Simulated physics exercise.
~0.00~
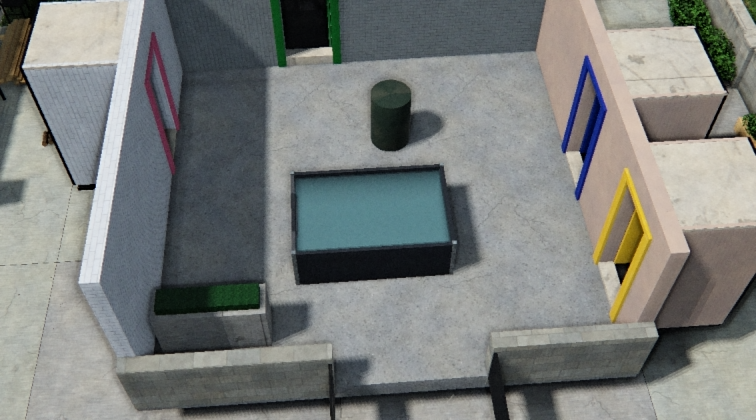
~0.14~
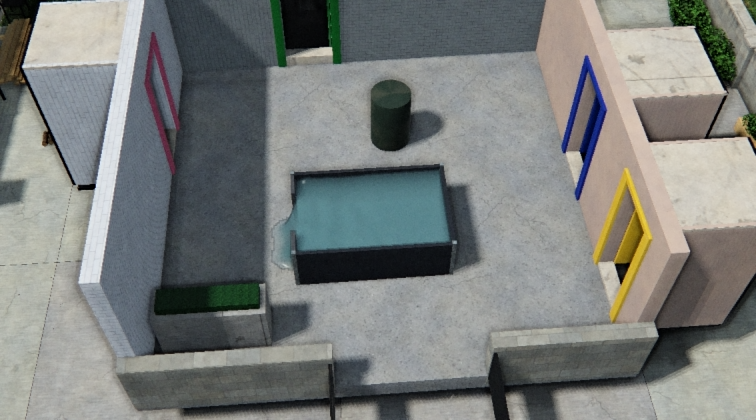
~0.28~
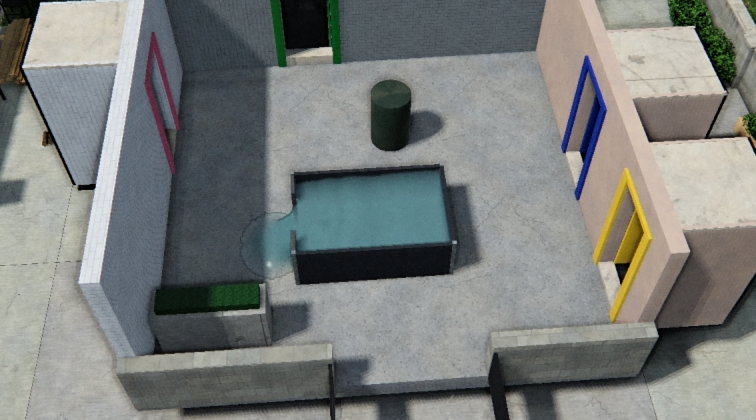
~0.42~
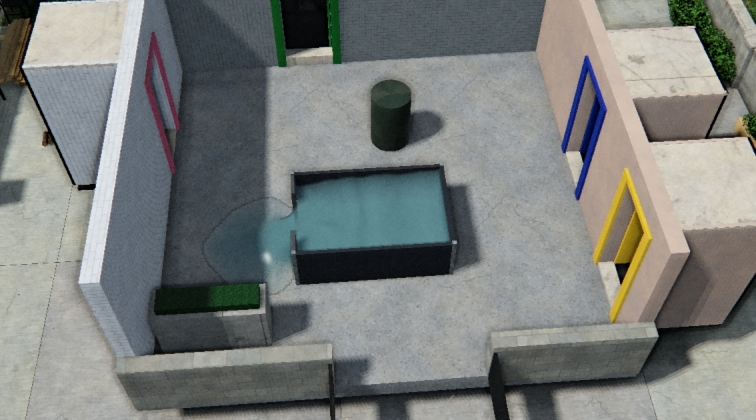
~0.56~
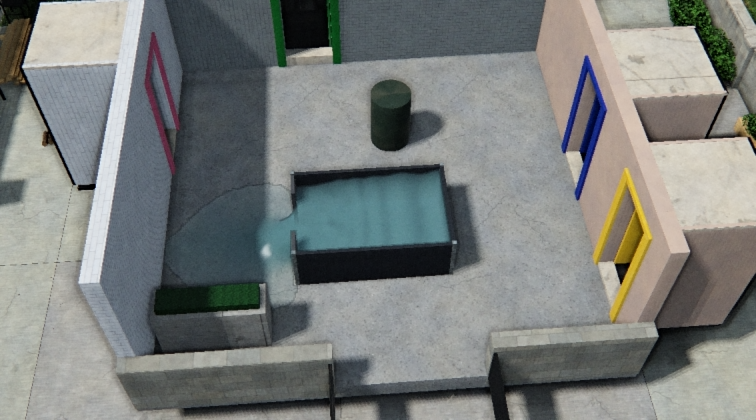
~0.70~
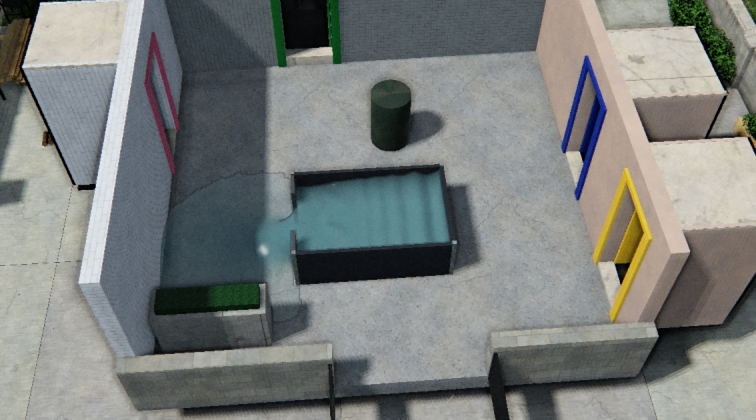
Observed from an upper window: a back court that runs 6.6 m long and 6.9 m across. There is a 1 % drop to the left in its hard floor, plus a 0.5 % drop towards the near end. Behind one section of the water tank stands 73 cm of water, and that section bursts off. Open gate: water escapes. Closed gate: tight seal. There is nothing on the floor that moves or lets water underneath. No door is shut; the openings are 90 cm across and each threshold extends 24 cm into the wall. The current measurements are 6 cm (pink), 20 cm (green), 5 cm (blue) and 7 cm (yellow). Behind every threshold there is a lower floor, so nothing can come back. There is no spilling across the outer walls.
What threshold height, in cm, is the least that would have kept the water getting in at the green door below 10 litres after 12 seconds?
The least height is about 6 cm.
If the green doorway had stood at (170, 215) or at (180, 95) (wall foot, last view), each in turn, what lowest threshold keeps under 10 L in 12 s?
Around 29 and 16 cm respectively.
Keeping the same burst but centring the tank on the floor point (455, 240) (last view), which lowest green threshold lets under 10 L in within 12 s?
Near 5.0 cm.
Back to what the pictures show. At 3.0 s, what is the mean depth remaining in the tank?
Average depth: Approx. 36 cm.
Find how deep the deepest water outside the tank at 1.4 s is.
Max depth: Near 44 cm.
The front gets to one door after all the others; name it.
Last comes the blue one.
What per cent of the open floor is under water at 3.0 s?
Around 30 per cent of the free floor.
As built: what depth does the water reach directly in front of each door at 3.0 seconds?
Depths in cm: Pink 11, green 0, blue 0, yellow 0.
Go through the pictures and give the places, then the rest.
In the first frame, still water, 73 cm deep, in the water tank at (371, 211); the green door at (306, 23) is dry.
In the second frame, water pours out at (298, 232) and has run 0.4 m, to (277, 259); about 11 cm deep outside, 73 cm at the back.
In the third frame, the gap is at (298, 233), the front 0.8 m out at (247, 255); the back of the water tank holds 73 cm.
In the fourth frame, the front is at (210, 255), 1.4 m from the gap at (298, 234); 1.8 m2 of floor is wet, 73 cm left at the back.
In the fifth frame, water pours out at (298, 234) and has run 2.1 m, to (168, 257); about 5 cm deep outside, 72 cm at the back.
In the sixth frame, the front is at (169, 216), 2.2 m from the gap at (298, 233); 4.8 m2 of floor is wet, 66 cm left at the back; 3.1 m in a straight line remain to the green door at (306, 23).
After 1.4 s water covers 15 % of the floor, deepest (44 cm) near (170, 319); it has not reached the green door.
After 3.0 s water covers 30 % of the floor, deepest (30 cm) near (170, 319); it has not reached the green door.
After 12.0 s water covers 100 % of the floor, deepest (10 cm) near (170, 319); 4 cm at the green door, 0 litres in over its 20 cm threshold.
At the green door as built, the water arrived by 3.2 s and peaked near 9 cm at 5.0 s.
With a threshold of 5.5 cm, 15 litres would have come in within the 12 s; with 7.5 cm, 3 litres. So under 10 litres takes about 6 cm.
